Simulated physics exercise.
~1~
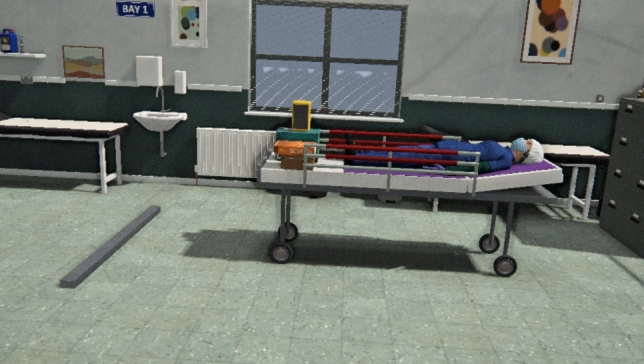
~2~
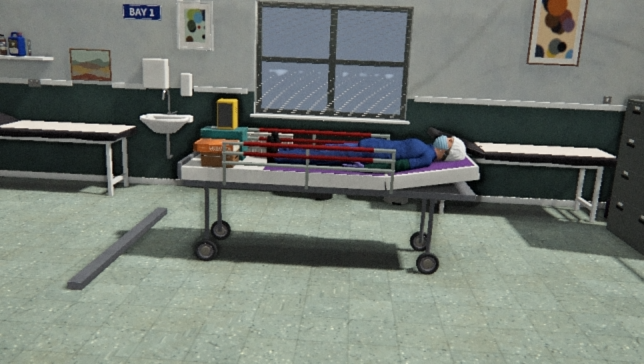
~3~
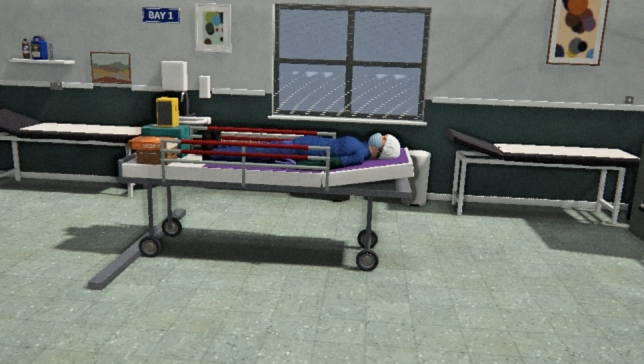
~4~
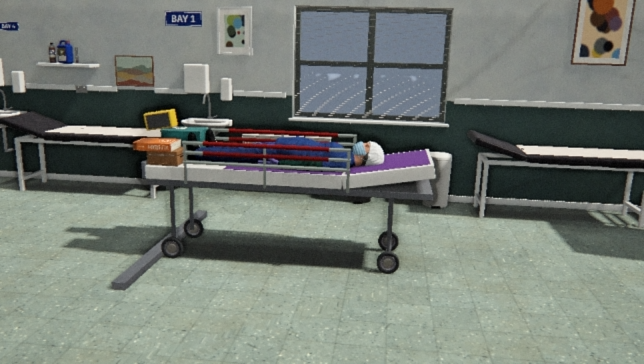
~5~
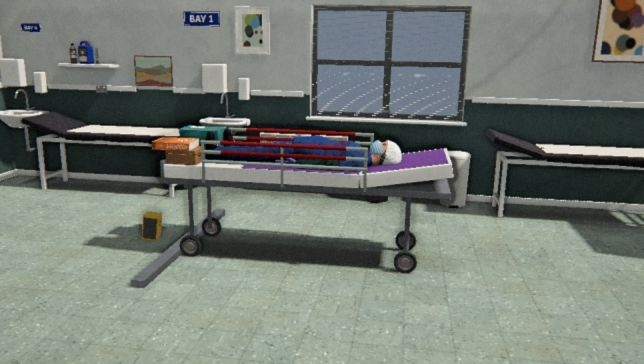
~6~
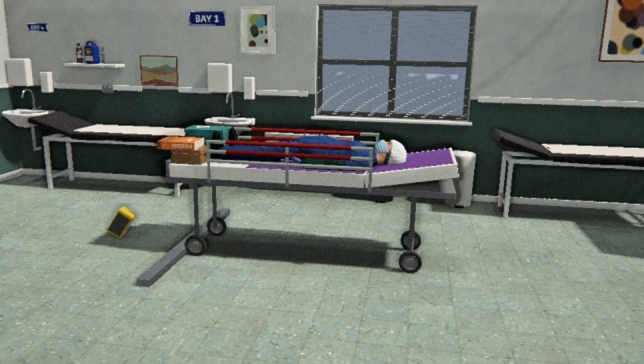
A wheeled stretcher carrying a limp person and some luggage rolled left across a hospital room and stopped abruptly at a low grey sill, where the load slid toward the left end and a yellow pump toppled off, tumbling onto the floor.
